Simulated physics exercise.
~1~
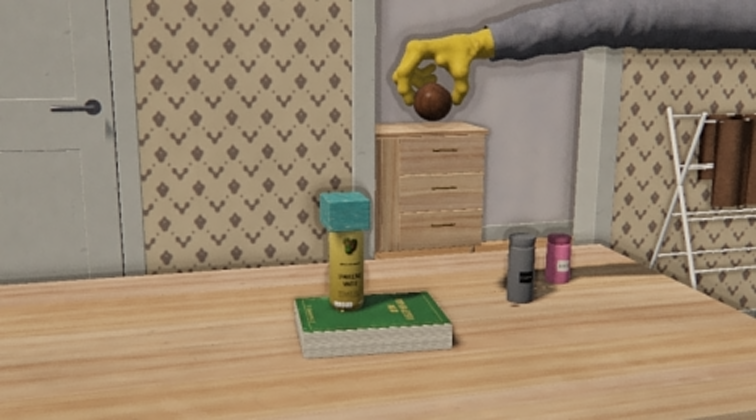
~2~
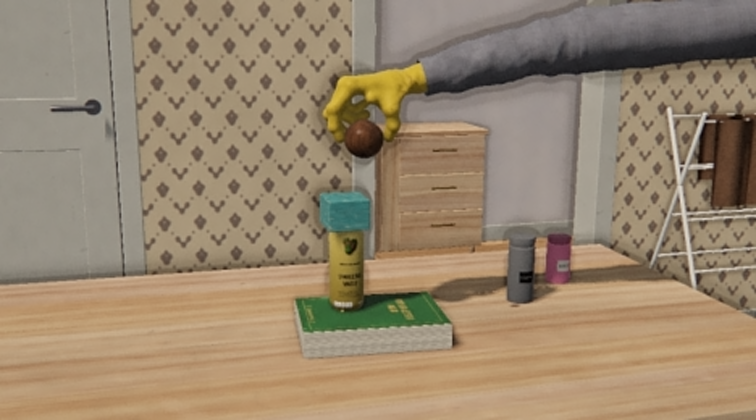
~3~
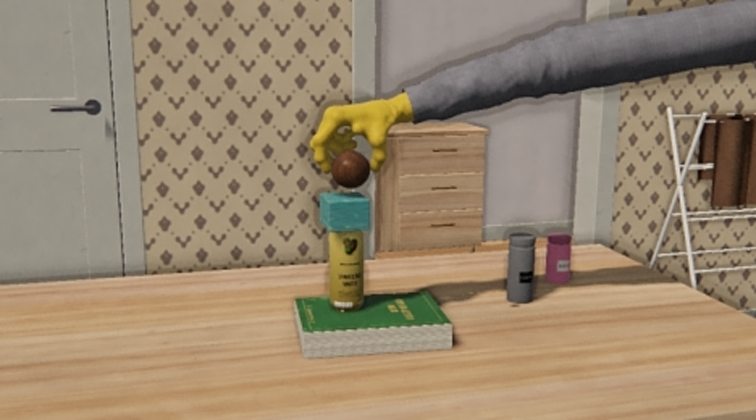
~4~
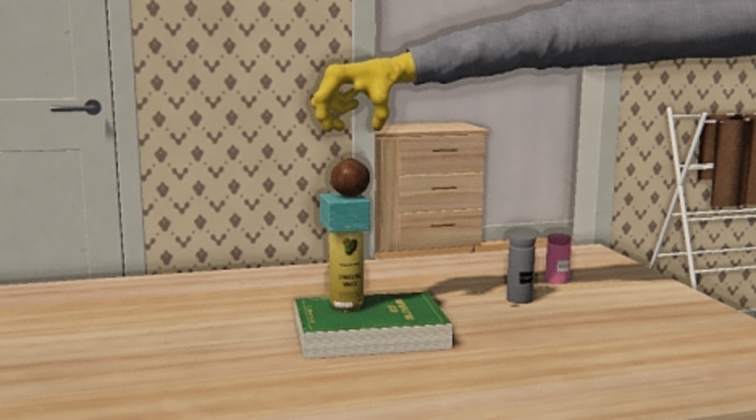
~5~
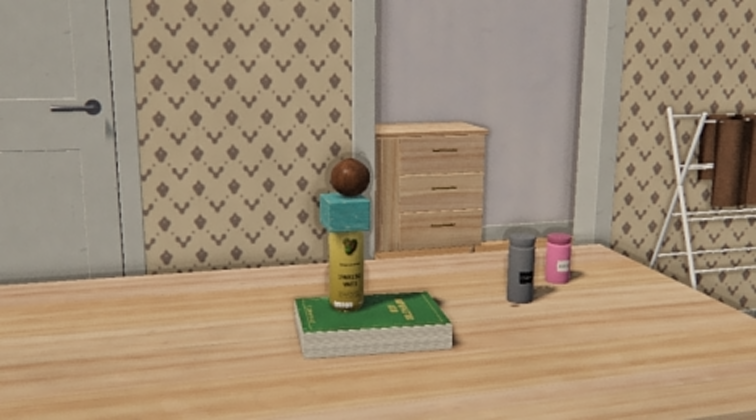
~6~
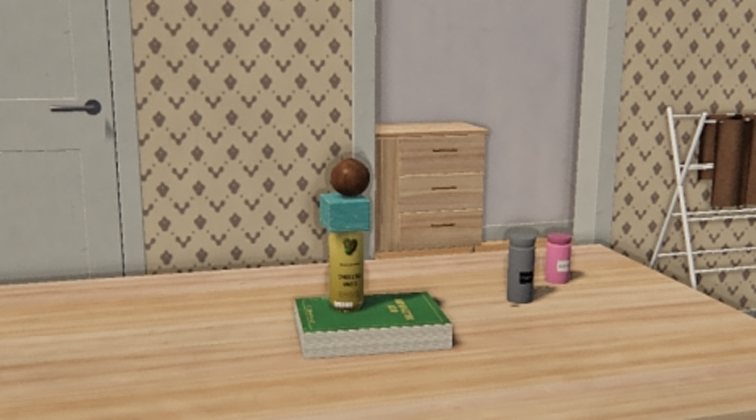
Yellow-gloved hand lowering a brown ball onto a turquoise block atop a yellow can and green book, then withdrawing, the stack standing.
